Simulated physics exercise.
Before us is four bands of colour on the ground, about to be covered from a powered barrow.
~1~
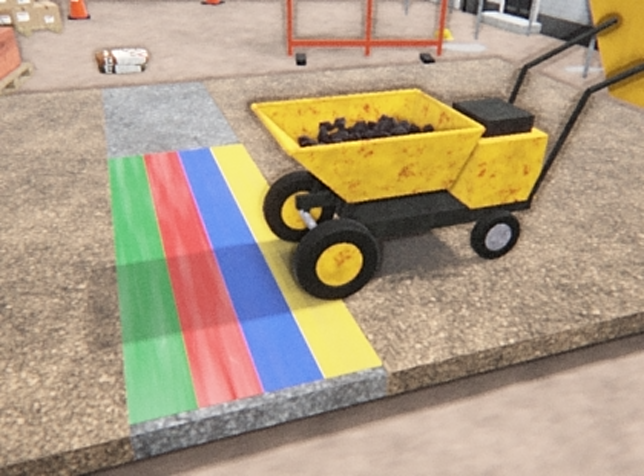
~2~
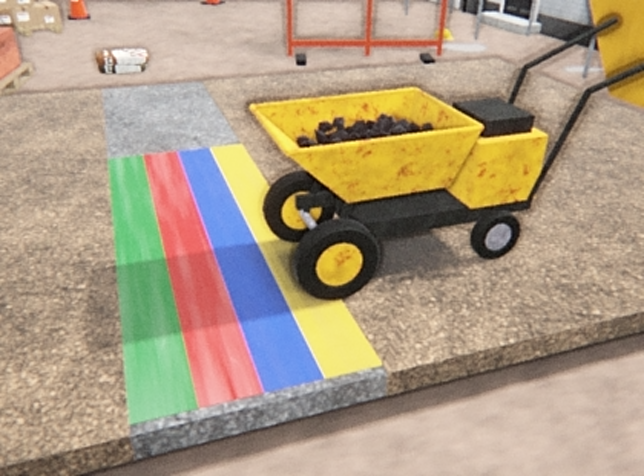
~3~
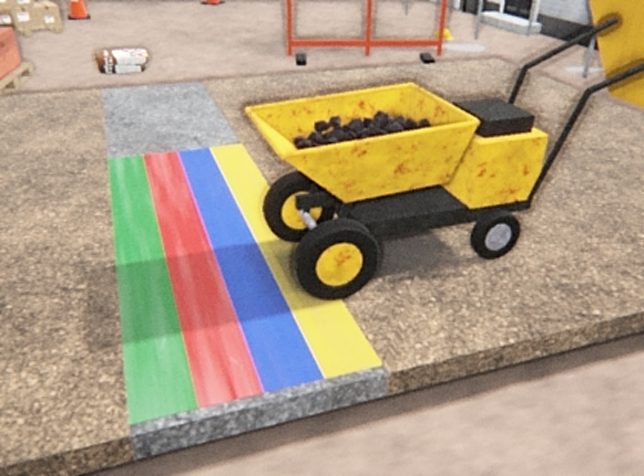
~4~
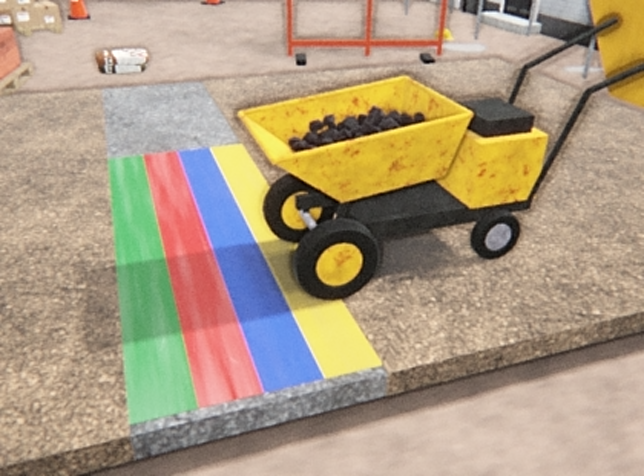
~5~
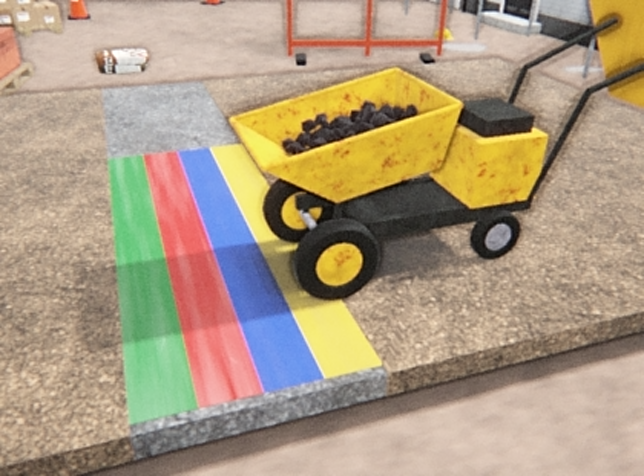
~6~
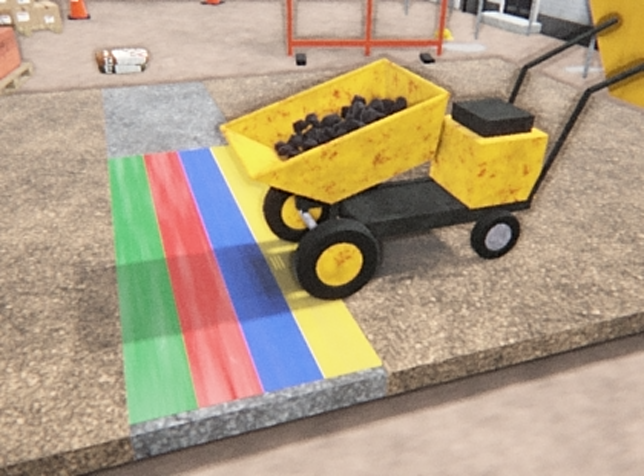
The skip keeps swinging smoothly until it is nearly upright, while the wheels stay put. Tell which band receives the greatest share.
I would say the green band receives it.
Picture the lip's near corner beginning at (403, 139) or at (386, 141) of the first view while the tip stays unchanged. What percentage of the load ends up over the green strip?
Roughly 0 per cent, and 0 per cent.
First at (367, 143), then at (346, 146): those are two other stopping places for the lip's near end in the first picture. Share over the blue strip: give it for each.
The first gives 30 %, the second 10 %.
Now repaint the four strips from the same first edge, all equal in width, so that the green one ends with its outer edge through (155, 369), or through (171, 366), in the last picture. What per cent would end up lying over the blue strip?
0 % and 0 %, near enough.
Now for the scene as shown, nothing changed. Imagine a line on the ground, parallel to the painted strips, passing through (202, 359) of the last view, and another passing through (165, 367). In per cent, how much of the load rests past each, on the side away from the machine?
Roughly 70 and 40 %.
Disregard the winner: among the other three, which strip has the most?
Ranked second: The red strip.
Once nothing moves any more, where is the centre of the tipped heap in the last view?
(149, 288).
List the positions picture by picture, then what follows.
In the first picture, lip of the skip at (291, 152), level; top of the load at (356, 139), lumps of coal; yellow strip at (329, 327); blue strip at (275, 339); red strip at (217, 351); green strip at (157, 364).
In the second picture, lip of the skip at (289, 153), level; top of the load at (375, 137).
In the third picture, lip of the skip at (283, 156), tipped barely; top of the load at (371, 135).
In the fourth picture, lip of the skip at (275, 161), tipped a little; top of the load at (386, 126).
In the fifth picture, lip of the skip at (264, 169), tipped a little; top of the load at (378, 122).
In the sixth picture, lip of the skip at (253, 178), tipped clearly; top of the load at (384, 120); yellow strip at (329, 327); blue strip at (275, 339); red strip at (217, 351); green strip at (157, 364).
Soon after the last picture, skip tipped steeply; all in the skip.
A little later, skip tipped right over; most in the skip; a small part over the red strip; a small part over the green strip.
Later still, skip tipped right over; about a quarter in the skip; a small part over the red strip; about a third over the green strip; about a quarter off the paint.
At rest, skip tipped right over; about a quarter in the skip; none over the yellow strip; none over the blue strip; about a quarter over the red strip; about a third over the green strip; about a quarter off the paint.
